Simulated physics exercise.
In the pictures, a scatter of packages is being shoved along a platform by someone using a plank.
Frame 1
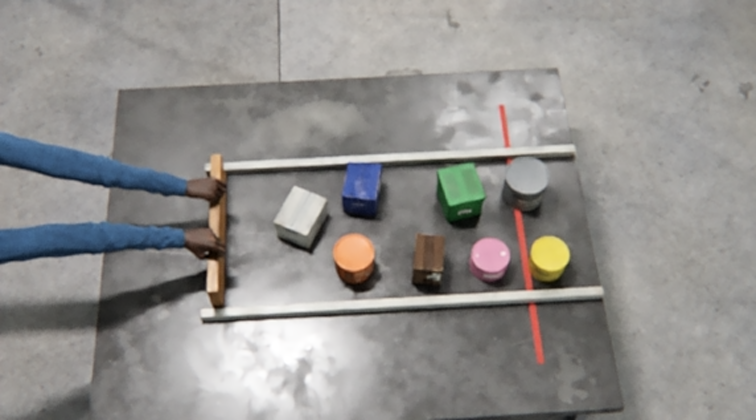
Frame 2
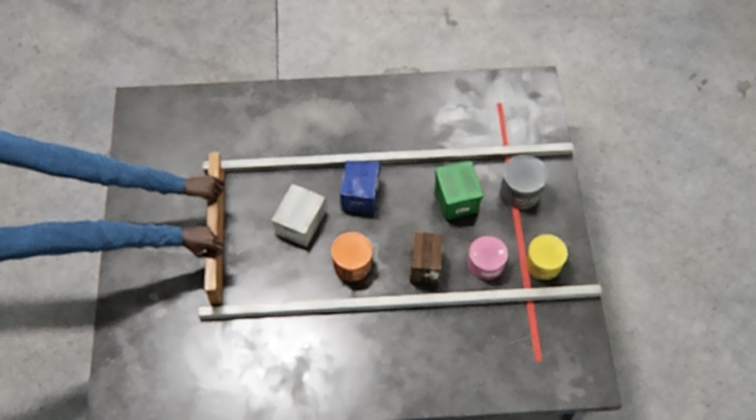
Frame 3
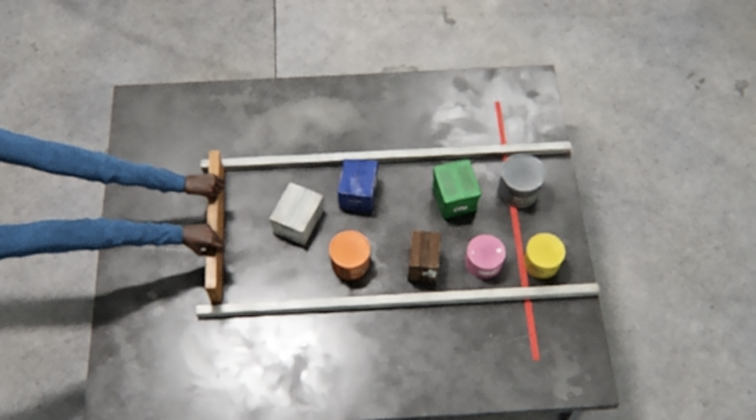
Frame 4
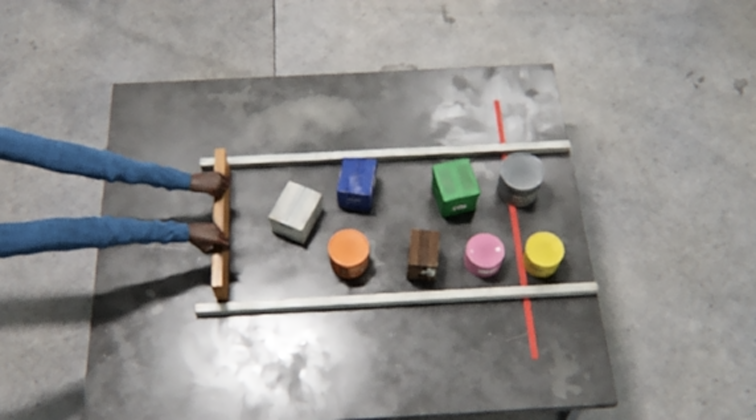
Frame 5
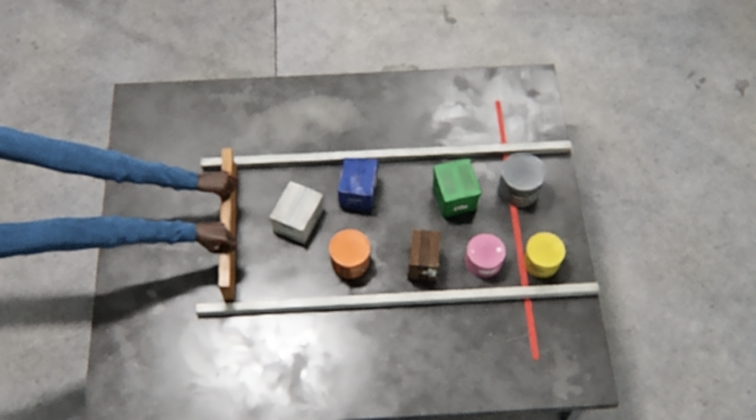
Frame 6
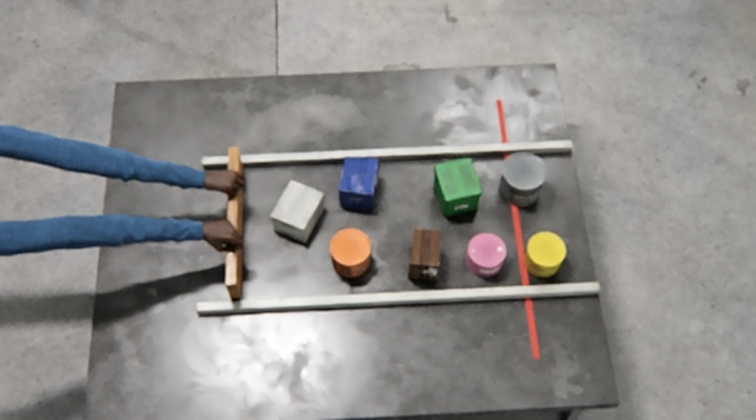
Two hands holding a wooden plank upright across a grey platform, then moving it slightly right toward scattered, unmoving colourful packages.
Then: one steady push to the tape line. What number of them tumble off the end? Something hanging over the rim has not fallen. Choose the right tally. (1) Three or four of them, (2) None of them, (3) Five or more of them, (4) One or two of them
The answer is 1.
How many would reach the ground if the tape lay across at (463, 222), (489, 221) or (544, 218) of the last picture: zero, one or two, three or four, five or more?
Place one: Just one or two; place two: Just one or two; place three: More than four.
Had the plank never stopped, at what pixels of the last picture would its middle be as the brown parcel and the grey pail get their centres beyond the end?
For the brown parcel, about (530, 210); for the grey pail, about (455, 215).
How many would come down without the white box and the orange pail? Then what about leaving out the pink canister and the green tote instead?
Counts - first: 2; second: 1.
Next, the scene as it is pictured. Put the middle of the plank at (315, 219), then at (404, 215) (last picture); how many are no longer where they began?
One spot: 2. Other spot: 7.
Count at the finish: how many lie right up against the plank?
Contact count: 2.
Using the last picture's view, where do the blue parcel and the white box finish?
In the last picture they sit at about (564, 169) and about (533, 194).
Soon after, none off yet; yellow pail at rest near (544, 256); grey pail at rest near (522, 180); pink canister at rest near (486, 255).
Then, none off yet; yellow pail moved a little near (550, 256); grey pail moved about its own width near (549, 182); pink canister moved about its own width near (513, 254).
By the end, the number that fall off is three or four; fallen, green tote, pink canister, grey pail and yellow pail.
